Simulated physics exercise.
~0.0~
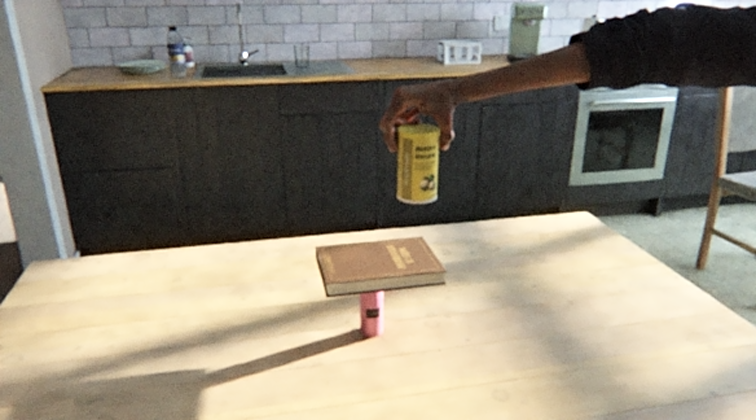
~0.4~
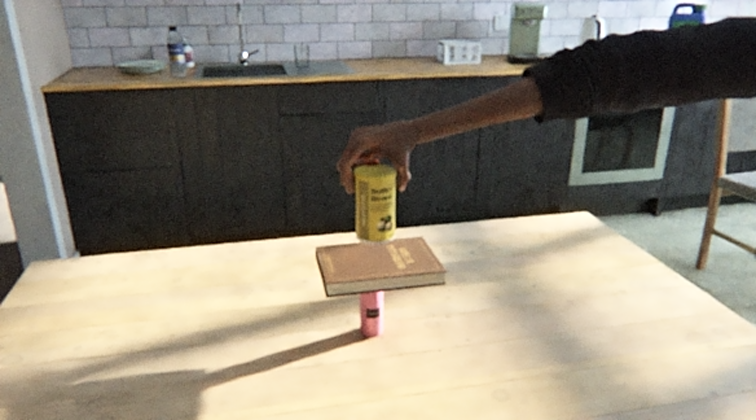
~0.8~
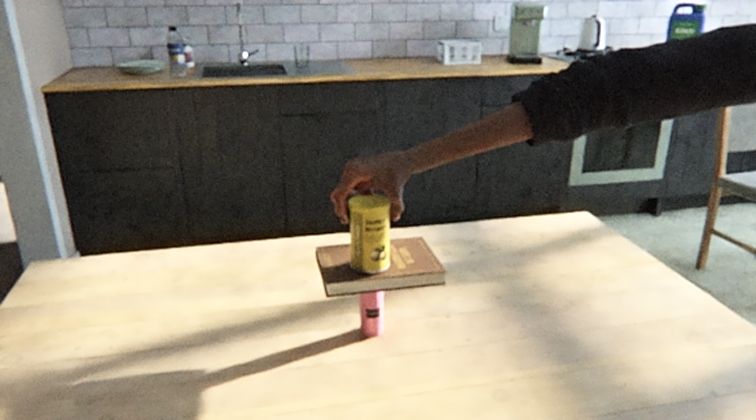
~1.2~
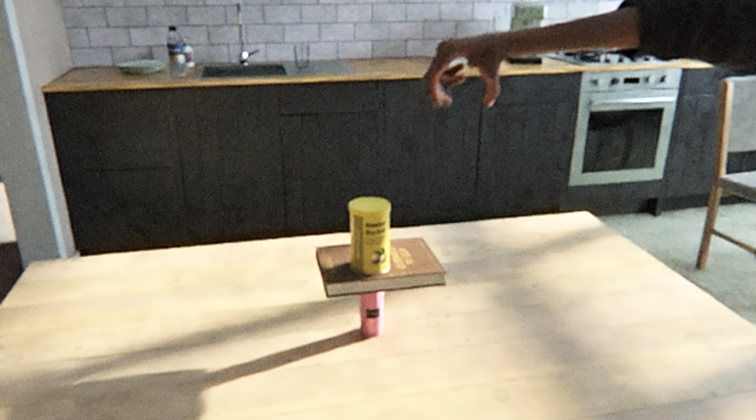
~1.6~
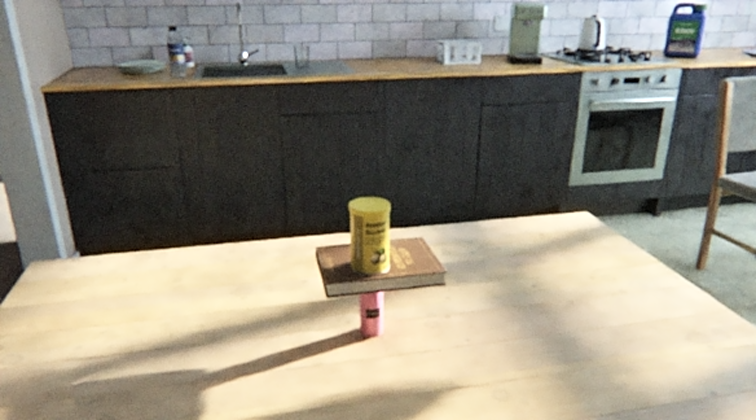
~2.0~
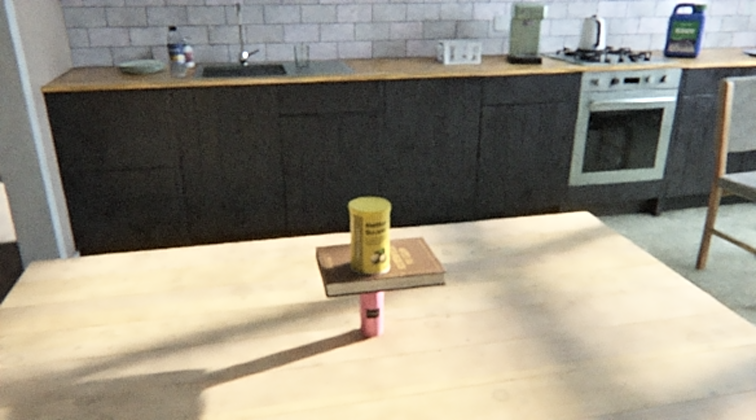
Yellow tin being lowered by a hand onto a brown book balanced on a pink shaker, then standing steady once released.
